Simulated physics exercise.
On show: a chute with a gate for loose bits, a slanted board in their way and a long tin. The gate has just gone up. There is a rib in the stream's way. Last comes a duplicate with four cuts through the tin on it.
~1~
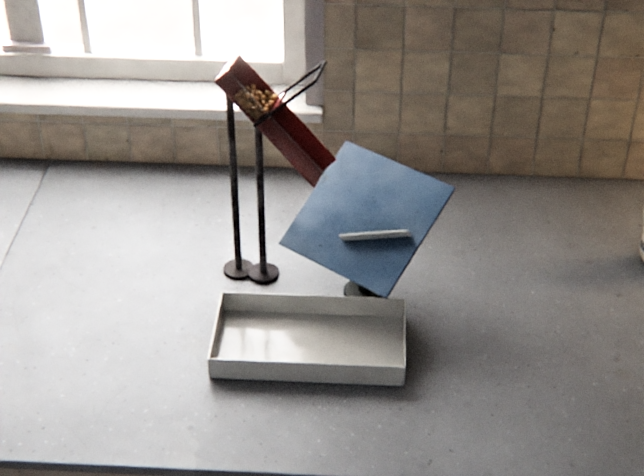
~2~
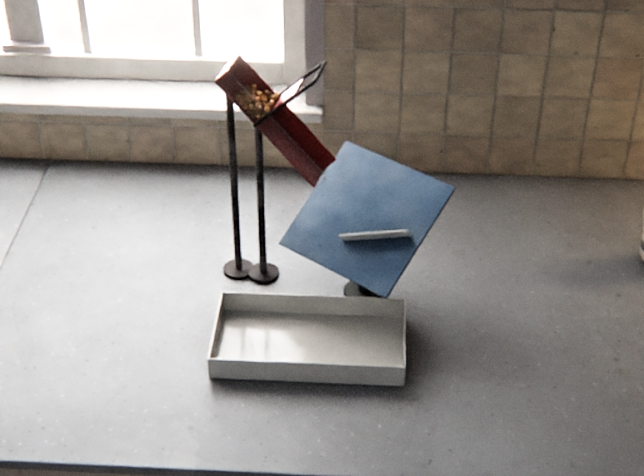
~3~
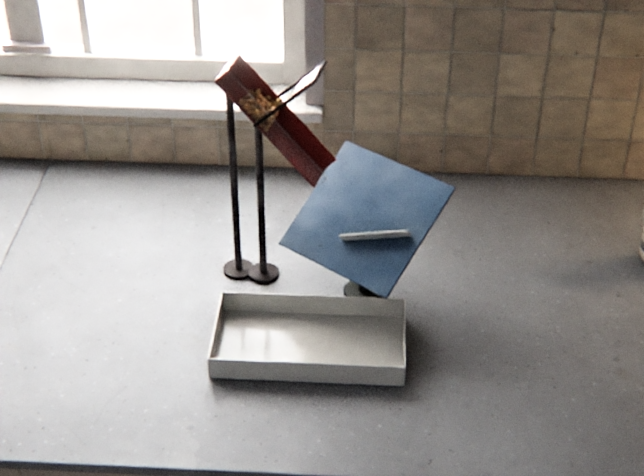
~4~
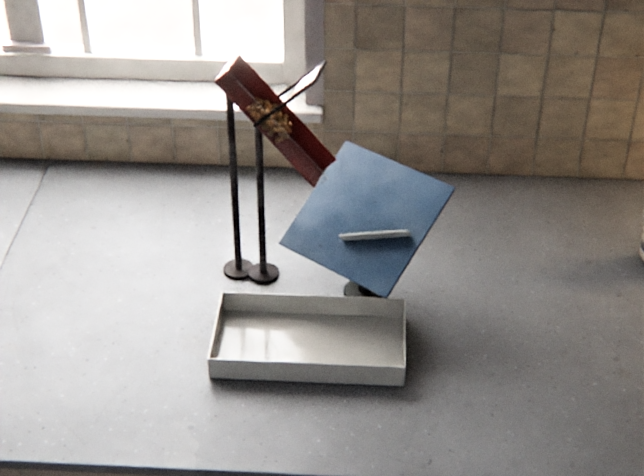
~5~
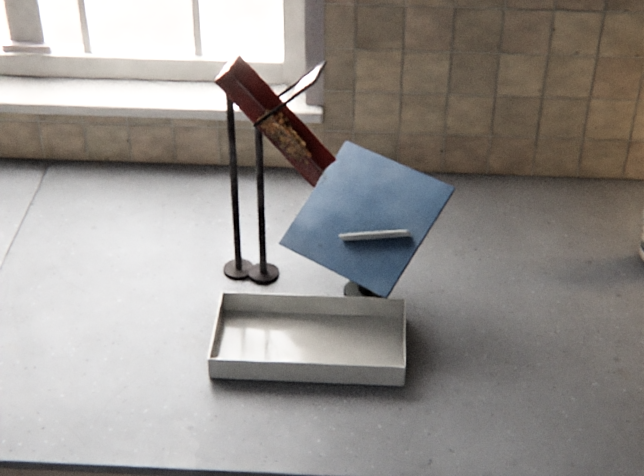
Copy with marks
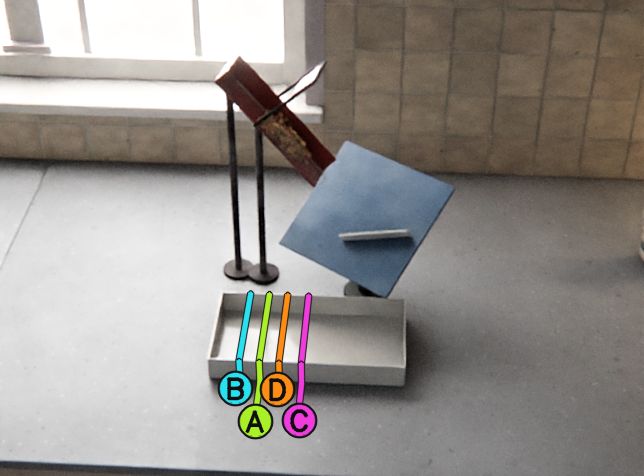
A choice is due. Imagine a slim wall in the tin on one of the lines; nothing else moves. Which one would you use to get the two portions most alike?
D beats the others.
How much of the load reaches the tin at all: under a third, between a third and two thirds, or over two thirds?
It is over two thirds.
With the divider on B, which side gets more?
The right side.
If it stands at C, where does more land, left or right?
More lands on the left.
On the marked copy, line A crosses the front rim at (259, 361); line B crosses the front rim at (239, 360); line C crosses the front rim at (301, 362); line D crosses the front rim at (278, 361).
For line A, of what is caught, about a tenth on the left of the divider, the larger part on the right.
For line B, of what is caught, roughly a quarter on the left of the divider, the larger part on the right.
For line C, of what is caught, the larger part on the left of the divider, about a tenth on the right.
For line D, of what is caught, roughly half on the left of the divider, roughly half on the right.
